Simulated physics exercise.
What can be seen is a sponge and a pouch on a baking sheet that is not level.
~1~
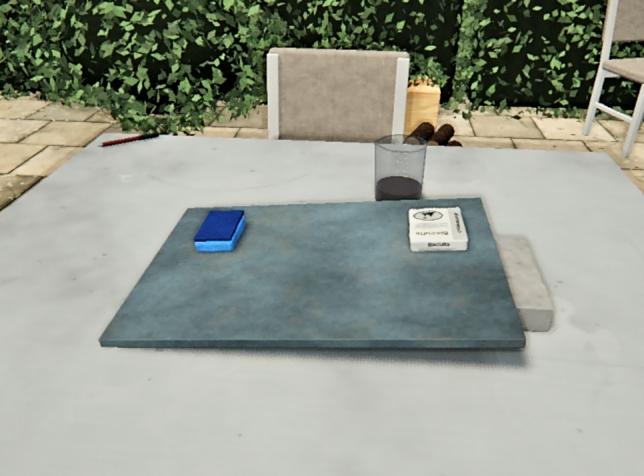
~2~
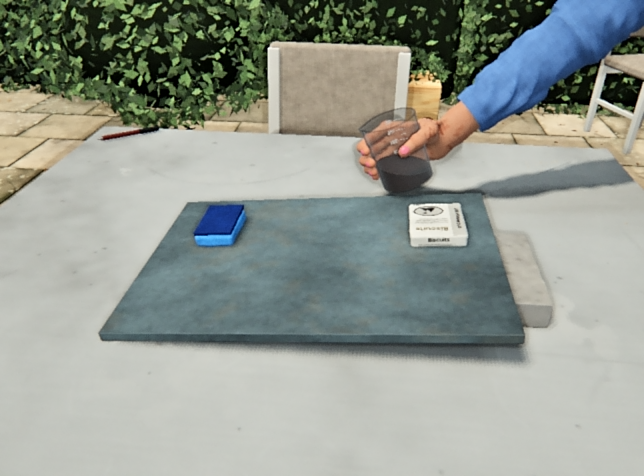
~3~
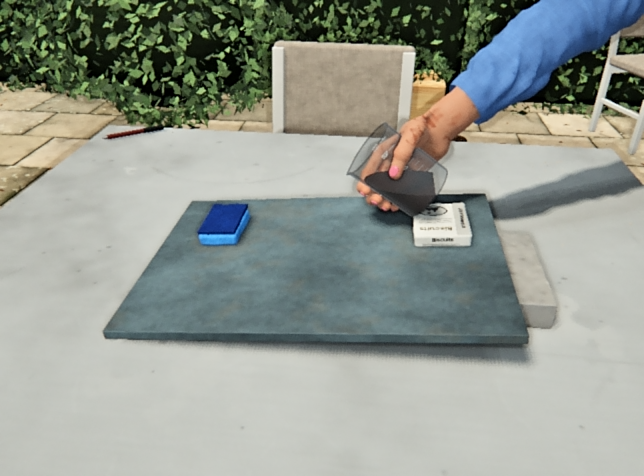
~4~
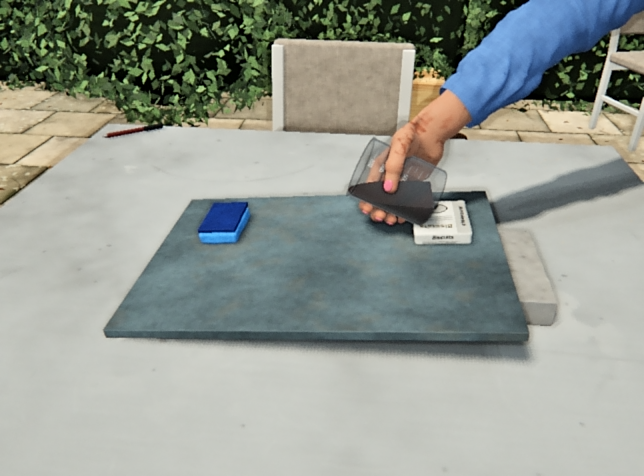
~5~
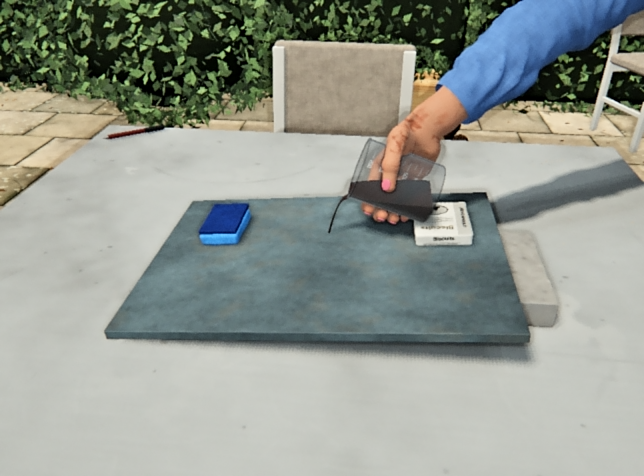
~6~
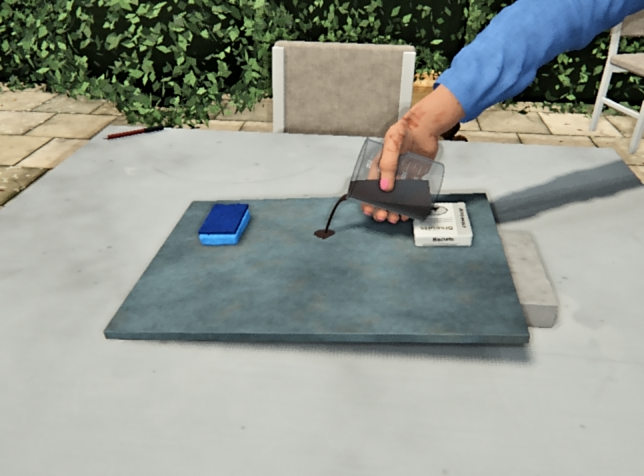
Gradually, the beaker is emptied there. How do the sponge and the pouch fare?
Sponge: Gets wet; pouch: Stays dry.
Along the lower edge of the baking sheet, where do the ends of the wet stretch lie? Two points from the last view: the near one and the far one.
I'd say it stretches from roughly (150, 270) up to (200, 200).
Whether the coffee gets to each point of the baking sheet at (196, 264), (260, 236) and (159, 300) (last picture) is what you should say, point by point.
Point one is caught by it, point two is caught by it, point three is never touched.
Soon after, it runs down to the left; the sponge is wet; the pouch is dry.
Later, it runs down to the left and off the end; the sponge is wet; the pouch is dry.
In the end, it runs down to the left and off the end; the sponge is wet; the pouch is dry.
